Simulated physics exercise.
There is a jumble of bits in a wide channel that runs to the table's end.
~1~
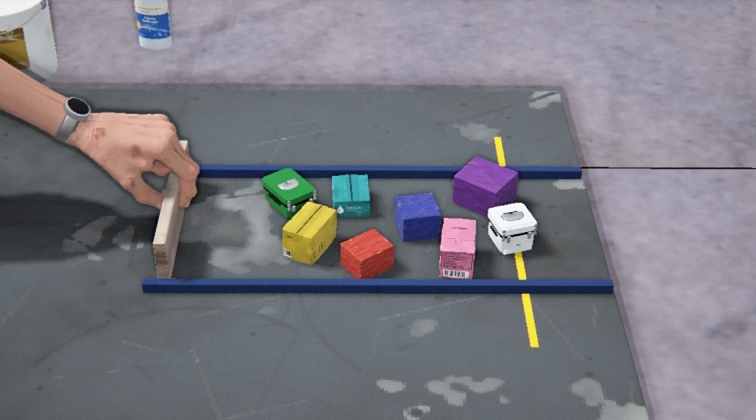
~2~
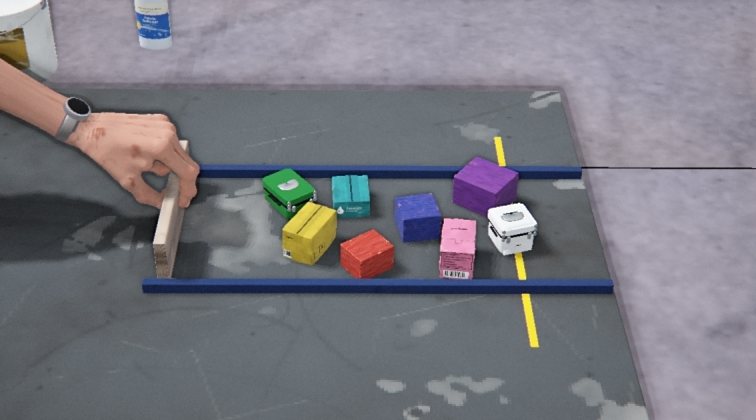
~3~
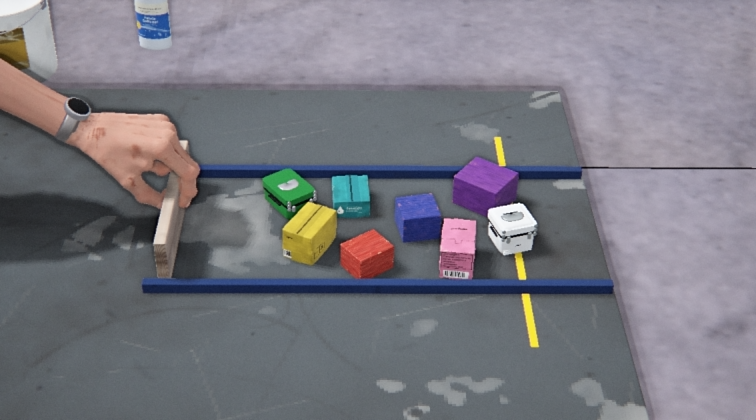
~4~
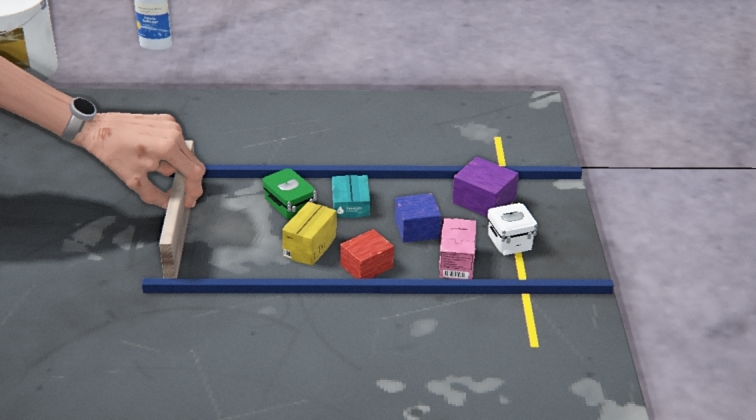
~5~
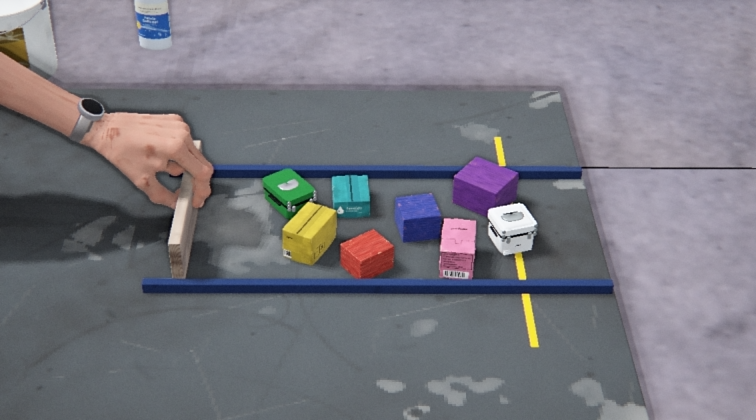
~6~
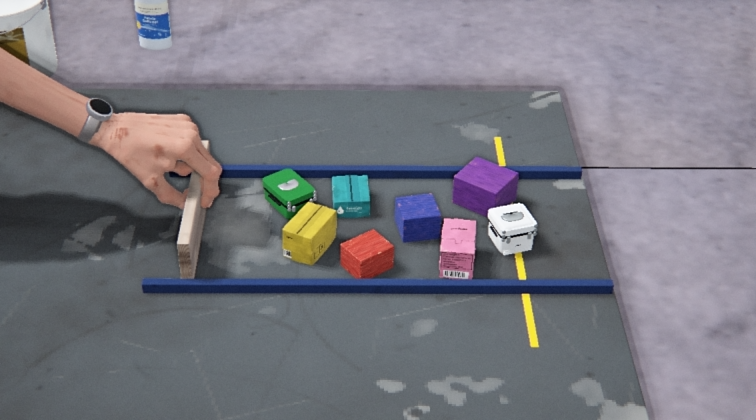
At first, a hand with a watch holds an upright board at the left end of a channel between two blue rails, with colourful boxes and blocks scattered to its right. The hand then slides the board slightly right, narrowing the gap, while the boxes and blocks stay still.
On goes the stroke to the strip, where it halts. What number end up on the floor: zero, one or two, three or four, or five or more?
The pieces that drop number fewer than three, yet some.
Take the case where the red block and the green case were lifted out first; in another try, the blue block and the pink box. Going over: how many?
First 1, then 1.
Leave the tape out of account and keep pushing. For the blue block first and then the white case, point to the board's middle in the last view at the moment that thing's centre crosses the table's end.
Blue block: (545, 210); white case: (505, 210).
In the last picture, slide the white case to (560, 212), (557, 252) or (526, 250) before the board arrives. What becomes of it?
Taking the spots in turn, it gets knocked off, then gets knocked off, then gets knocked off.
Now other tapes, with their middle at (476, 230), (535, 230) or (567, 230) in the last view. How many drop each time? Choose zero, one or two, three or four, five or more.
In order of the three spots, it's not one, then just one or two, then five or over.
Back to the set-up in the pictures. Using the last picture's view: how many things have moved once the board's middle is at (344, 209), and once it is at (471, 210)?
Counts: 4 / 8.
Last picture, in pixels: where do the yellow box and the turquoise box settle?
Answer: First (533, 228), after that (560, 197).
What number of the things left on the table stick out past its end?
Overhang count: 0.
Soon after, none off yet; white case at rest near (511, 229); purple block at rest near (485, 188); pink box at rest near (458, 249).
In the end, the number that fall off is one or two; gone, purple block and white case.
